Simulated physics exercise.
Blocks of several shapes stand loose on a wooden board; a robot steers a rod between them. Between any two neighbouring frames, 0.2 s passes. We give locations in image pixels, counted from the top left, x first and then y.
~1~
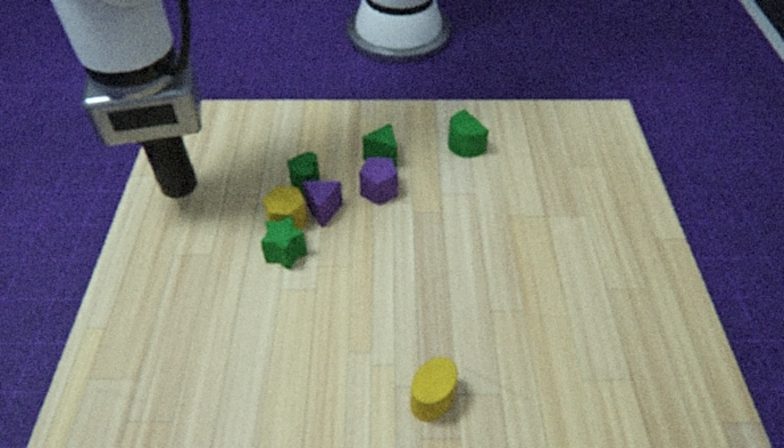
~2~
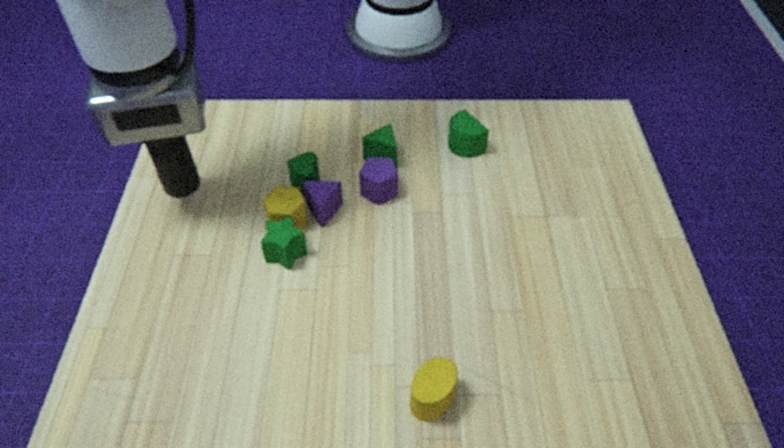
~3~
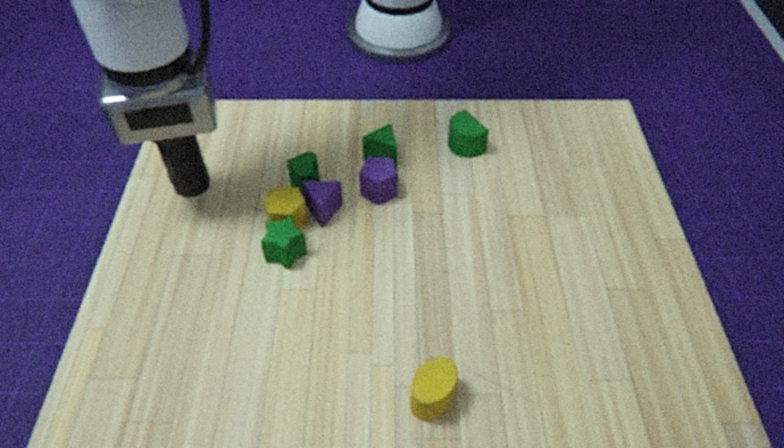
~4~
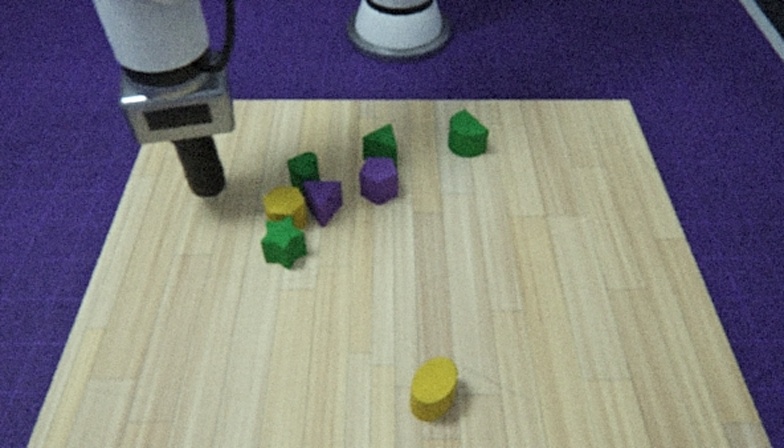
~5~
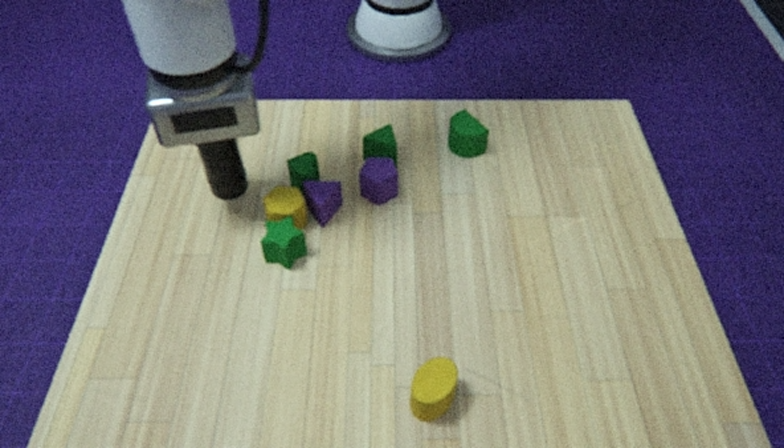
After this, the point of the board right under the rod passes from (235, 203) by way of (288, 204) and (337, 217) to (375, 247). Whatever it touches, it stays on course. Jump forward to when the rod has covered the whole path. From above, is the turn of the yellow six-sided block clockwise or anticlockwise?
Looking down, my answer is that the yellow six-sided block rotates clockwise.
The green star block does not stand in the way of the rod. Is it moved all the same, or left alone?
That block gets shifted.
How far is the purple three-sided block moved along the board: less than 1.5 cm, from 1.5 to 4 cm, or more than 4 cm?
Its displacement is above 4 cm.
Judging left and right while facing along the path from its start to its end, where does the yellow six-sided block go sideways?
Pushed right.
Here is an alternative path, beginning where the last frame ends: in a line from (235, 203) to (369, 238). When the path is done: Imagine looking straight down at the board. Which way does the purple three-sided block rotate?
From overhead, anticlockwise.
The first path, step by step. One third of the way, rod at (285, 189); green star block at (283, 234), turned 20° clockwise; yellow six-sided block at (301, 205), turned 25° clockwise; purple three-sided block at (327, 189), turned 15° anticlockwise.
Two thirds of the way, rod at (336, 202); green star block at (284, 239), turned 50° clockwise; yellow six-sided block at (325, 223), turned 75° clockwise; green heart block at (312, 162), turned 40° anticlockwise; purple three-sided block at (376, 199), turned 30° anticlockwise.
At the end, rod at (374, 232); green star block at (284, 239), turned 50° clockwise; yellow six-sided block at (328, 232), turned 100° clockwise; green heart block at (312, 162), turned 40° anticlockwise; purple three-sided block at (398, 207), turned 125° anticlockwise.
